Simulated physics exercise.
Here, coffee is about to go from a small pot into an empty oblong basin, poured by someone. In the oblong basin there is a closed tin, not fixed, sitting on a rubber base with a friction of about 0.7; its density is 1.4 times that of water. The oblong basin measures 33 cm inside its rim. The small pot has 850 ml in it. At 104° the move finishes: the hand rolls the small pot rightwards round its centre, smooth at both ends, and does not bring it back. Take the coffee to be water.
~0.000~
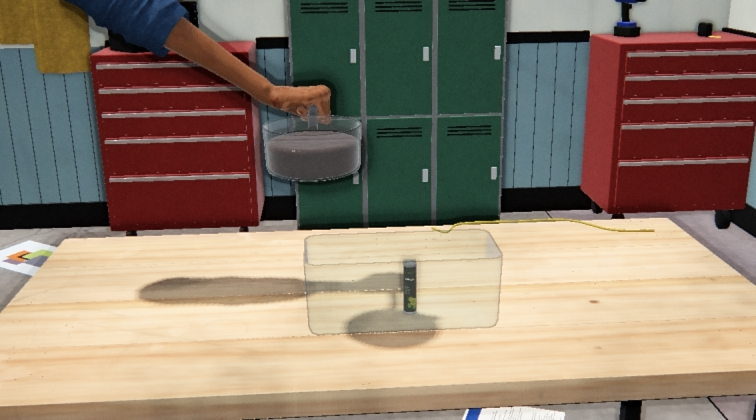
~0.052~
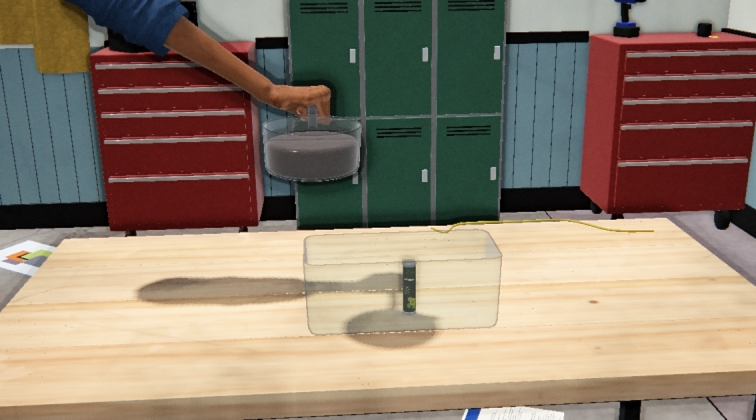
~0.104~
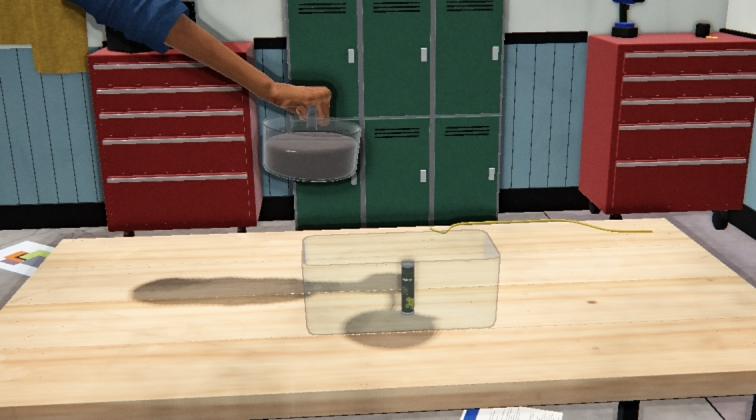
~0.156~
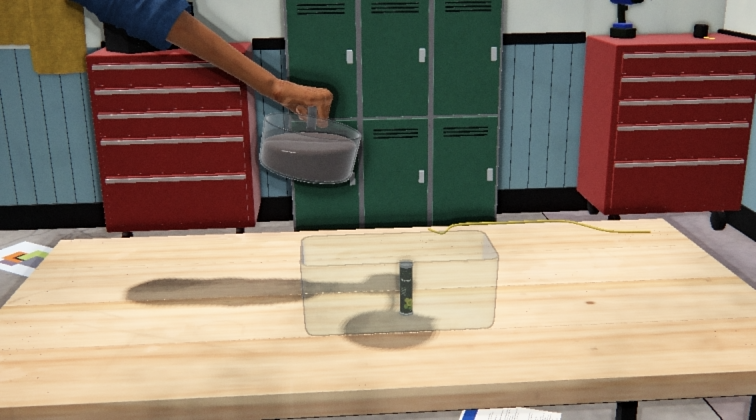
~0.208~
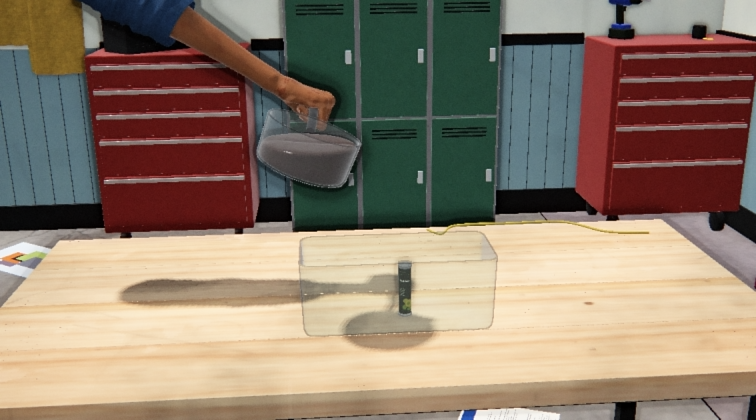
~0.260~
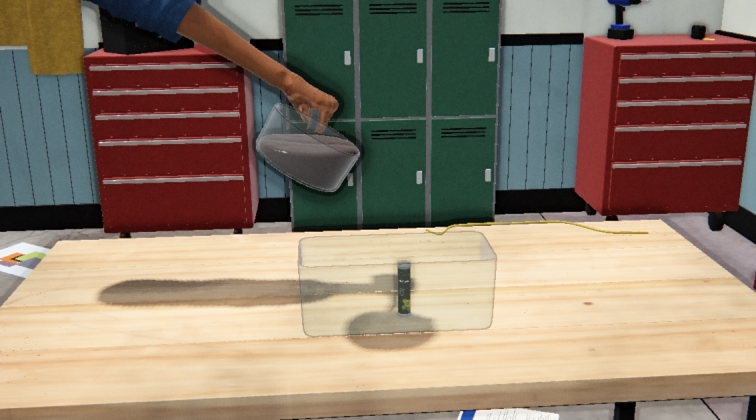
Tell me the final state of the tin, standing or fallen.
The tin ends fallen.
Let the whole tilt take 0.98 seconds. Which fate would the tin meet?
Tips over.
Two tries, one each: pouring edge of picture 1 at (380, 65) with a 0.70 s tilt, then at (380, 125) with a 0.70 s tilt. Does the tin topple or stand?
Trial 1 - tin tips; trial 2 - tin stays standing.
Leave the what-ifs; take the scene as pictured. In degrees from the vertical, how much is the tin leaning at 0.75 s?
About 5°.
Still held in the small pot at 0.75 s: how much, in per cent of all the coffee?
Around 7 in a hundred.
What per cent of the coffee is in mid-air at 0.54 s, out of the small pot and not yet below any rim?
My guess is roughly 52 %.
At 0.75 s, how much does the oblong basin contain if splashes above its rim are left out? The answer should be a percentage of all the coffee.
About 84 %.
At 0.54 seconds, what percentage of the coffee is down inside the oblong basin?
Near 18 in a hundred.
Then, 0.54 s in, the tilt is 91° and 29 per cent is still to pour; the tin stands where it began.
Then, 0.75 s in, the tilt is 104° and 7 per cent is still to pour; the tin stands 2 cm from where it began.
Then, 0.96 s in, the tilt is 104° and 1 per cent is still to pour; the tin lies on its side.
Then, 1.20 s in, the tilt is 104° and 0 per cent is still to pour; the tin lies on its side.
Finally, the tin lies on its side.
